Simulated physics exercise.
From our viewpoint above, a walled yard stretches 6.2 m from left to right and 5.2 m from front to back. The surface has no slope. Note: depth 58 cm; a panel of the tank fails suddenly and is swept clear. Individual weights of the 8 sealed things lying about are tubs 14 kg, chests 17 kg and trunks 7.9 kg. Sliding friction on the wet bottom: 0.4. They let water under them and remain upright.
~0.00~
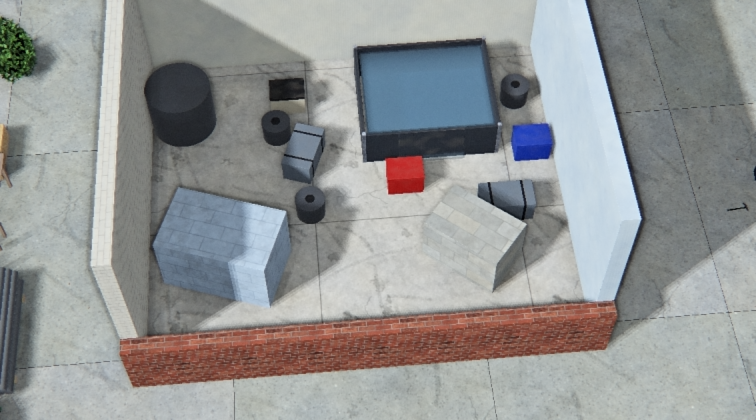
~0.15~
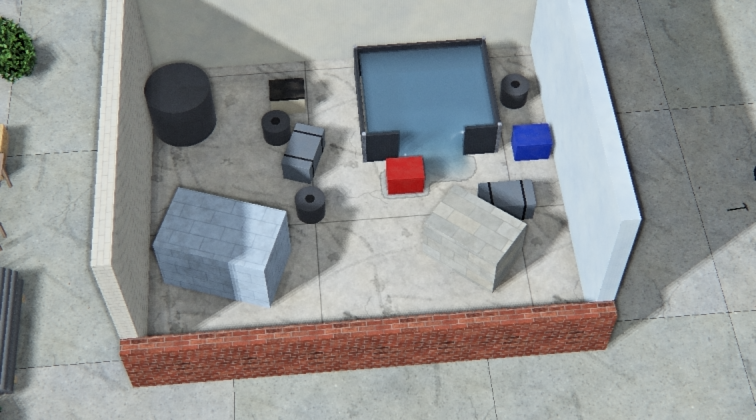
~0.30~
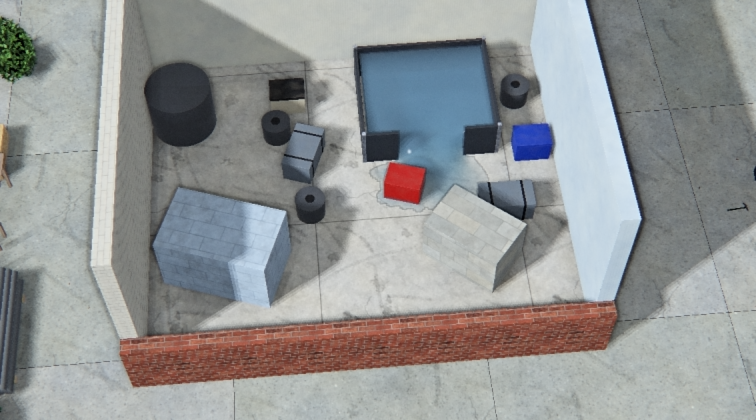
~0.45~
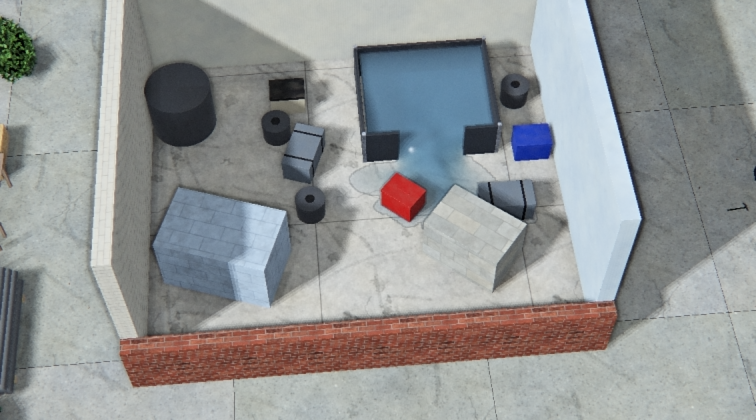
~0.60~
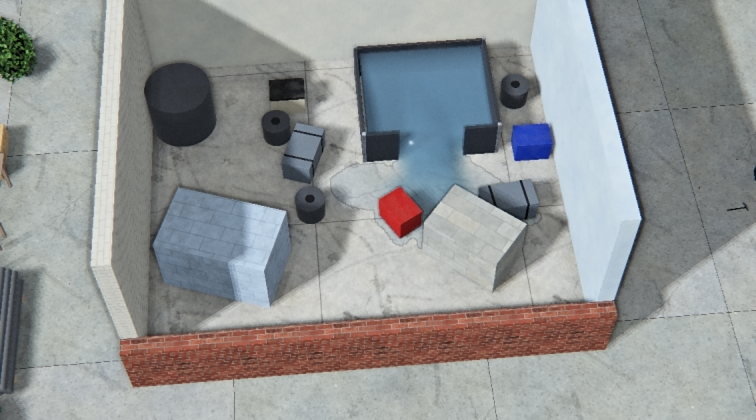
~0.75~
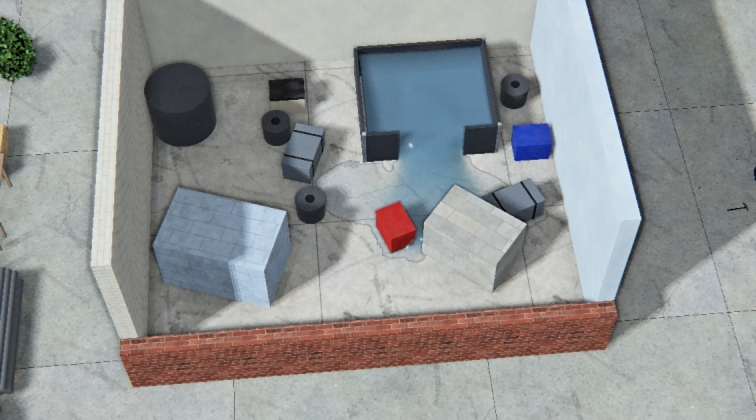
A tank of water opening at the front, water spreading across a walled yard and pushing a red box forward, turning it.
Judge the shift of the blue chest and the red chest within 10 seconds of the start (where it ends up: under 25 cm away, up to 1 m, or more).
Well, the blue chest goes a little way, and as for the red chest, it goes a great distance.
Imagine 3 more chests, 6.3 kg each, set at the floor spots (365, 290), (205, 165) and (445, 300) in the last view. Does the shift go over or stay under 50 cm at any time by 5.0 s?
Order as asked - farther, not as far, farther.
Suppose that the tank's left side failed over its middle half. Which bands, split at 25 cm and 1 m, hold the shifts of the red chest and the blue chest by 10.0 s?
The red chest would remain almost still and the blue chest would remain almost still.
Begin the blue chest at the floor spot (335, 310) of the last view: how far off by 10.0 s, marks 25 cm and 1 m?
From that spot, it is pushed far off.
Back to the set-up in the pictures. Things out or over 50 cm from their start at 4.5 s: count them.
By that time the total stands at 3.
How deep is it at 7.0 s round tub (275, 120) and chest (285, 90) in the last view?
Roughly 1 and 1 cm.
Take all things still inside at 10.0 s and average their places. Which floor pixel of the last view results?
About (365, 160).
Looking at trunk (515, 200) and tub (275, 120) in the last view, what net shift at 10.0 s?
In that order: 60 cm, 0 cm.
After 2.0 s the blue chest is near (533, 135), 0.0 m from its start, aground; the red chest is near (266, 314), 3.2 m from its start, aground; 1 afloat.
After 4.5 s the blue chest is near (516, 109), 0.6 m from its start, aground; the red chest is near (168, 284), 3.9 m from its start, afloat; 2 afloat.
After 7.0 s the blue chest is near (516, 109), 0.6 m from its start, aground; the red chest is near (166, 282), 3.9 m from its start, afloat; 2 afloat.
After 10.0 s the blue chest is near (516, 109), 0.6 m from its start, aground; the red chest is near (166, 283), 3.9 m from its start, afloat; 3 afloat.
